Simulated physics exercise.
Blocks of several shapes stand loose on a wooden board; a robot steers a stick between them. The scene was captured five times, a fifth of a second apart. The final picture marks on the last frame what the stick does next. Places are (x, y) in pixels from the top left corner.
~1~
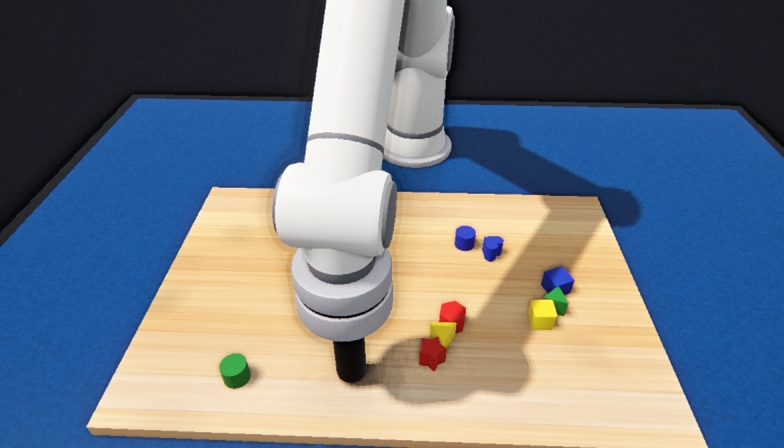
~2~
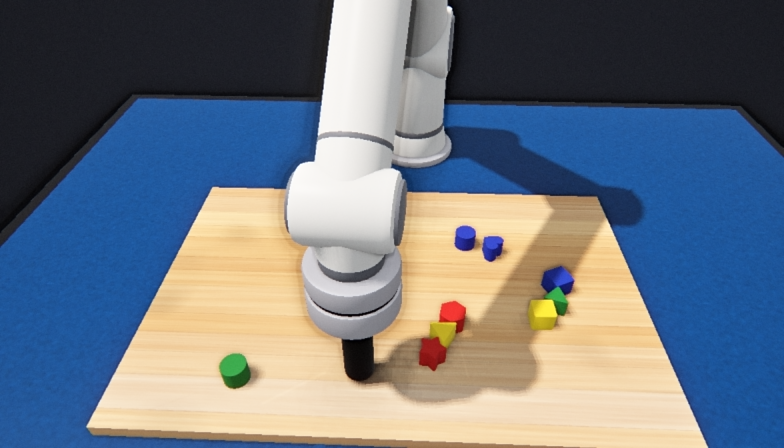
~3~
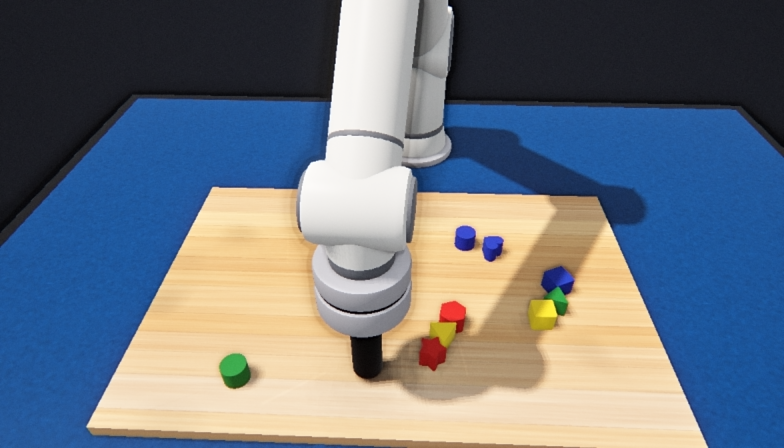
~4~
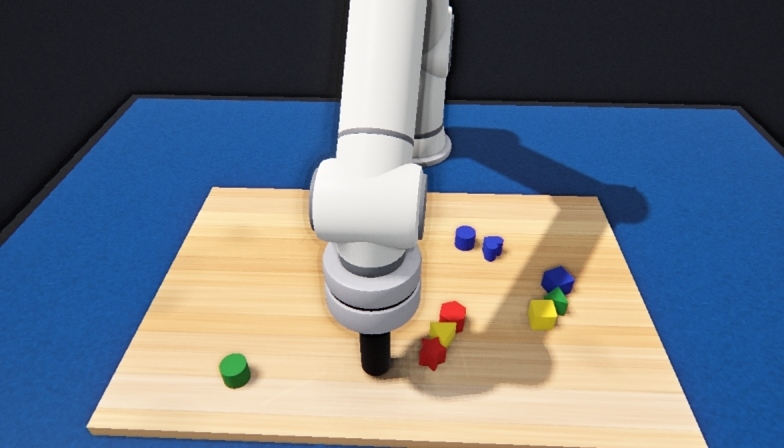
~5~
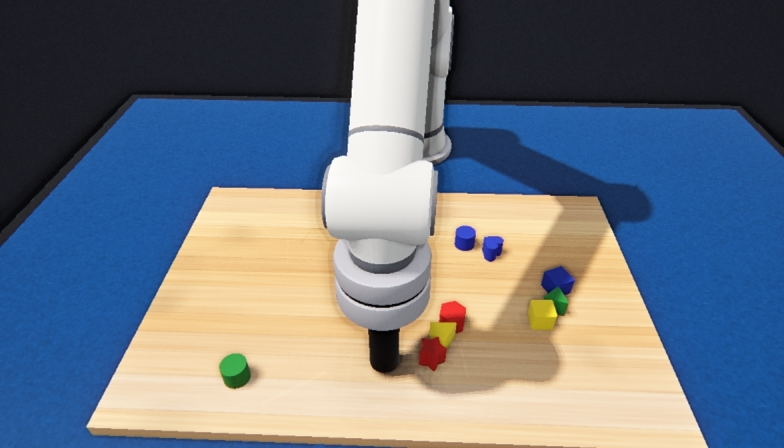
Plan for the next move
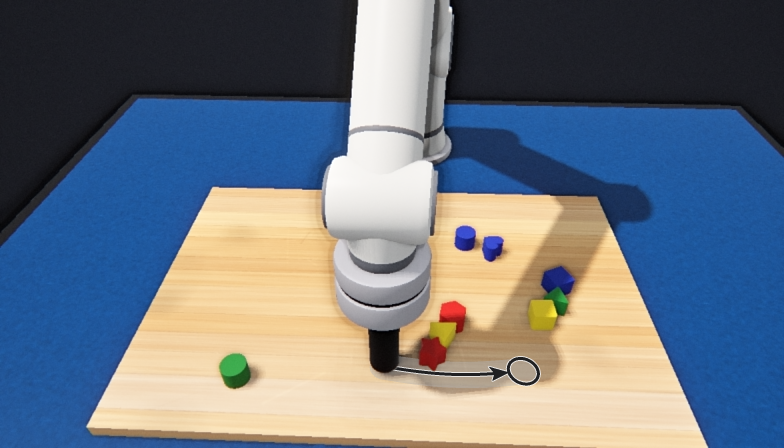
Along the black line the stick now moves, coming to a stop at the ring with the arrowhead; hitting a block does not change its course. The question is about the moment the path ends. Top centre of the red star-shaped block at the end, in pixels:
Its top centre is at about (480, 340).
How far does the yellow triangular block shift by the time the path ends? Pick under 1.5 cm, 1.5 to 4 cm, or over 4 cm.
It will move between 1.5 and 4 cm.
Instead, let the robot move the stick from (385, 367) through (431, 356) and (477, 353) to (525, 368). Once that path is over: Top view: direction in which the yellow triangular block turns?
The answer is counter-clockwise.
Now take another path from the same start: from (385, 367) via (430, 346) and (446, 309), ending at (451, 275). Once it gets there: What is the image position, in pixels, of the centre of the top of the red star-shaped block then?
Most likely (451, 346).
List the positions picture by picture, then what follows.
The first frame shows stick tip at (352, 370); block tops, red star-shaped block at (432, 346); yellow triangular block at (444, 329); red hexagonal block at (453, 311); yellow square piece at (544, 308).
The second frame shows stick at (360, 368); blocks unchanged.
The third frame shows stick at (368, 366); blocks unchanged.
The fourth frame shows stick at (376, 364); blocks unchanged.
The fifth frame shows stick at (384, 361); red star-shaped block at (432, 346); yellow triangular block at (444, 329); red hexagonal block at (453, 311); yellow square piece at (544, 308).
Path on the board, from (385, 367) over (431, 373) and (477, 374) to (523, 371).
What follows on the original path. One third of the way, stick at (431, 367); red star-shaped block at (451, 344), turned 40° anticlockwise; yellow triangular block at (452, 325); red hexagonal block at (455, 307), turned 20° anticlockwise.
Two thirds of the way, stick at (479, 369); red star-shaped block at (478, 340), turned 100° anticlockwise; yellow triangular block at (460, 325), turned 45° anticlockwise; red hexagonal block at (455, 305), turned 20° anticlockwise.
At the end, stick at (525, 365); red star-shaped block at (480, 340), turned 110° anticlockwise; yellow triangular block at (460, 325), turned 45° anticlockwise; red hexagonal block at (455, 305), turned 20° anticlockwise; yellow square piece in place.
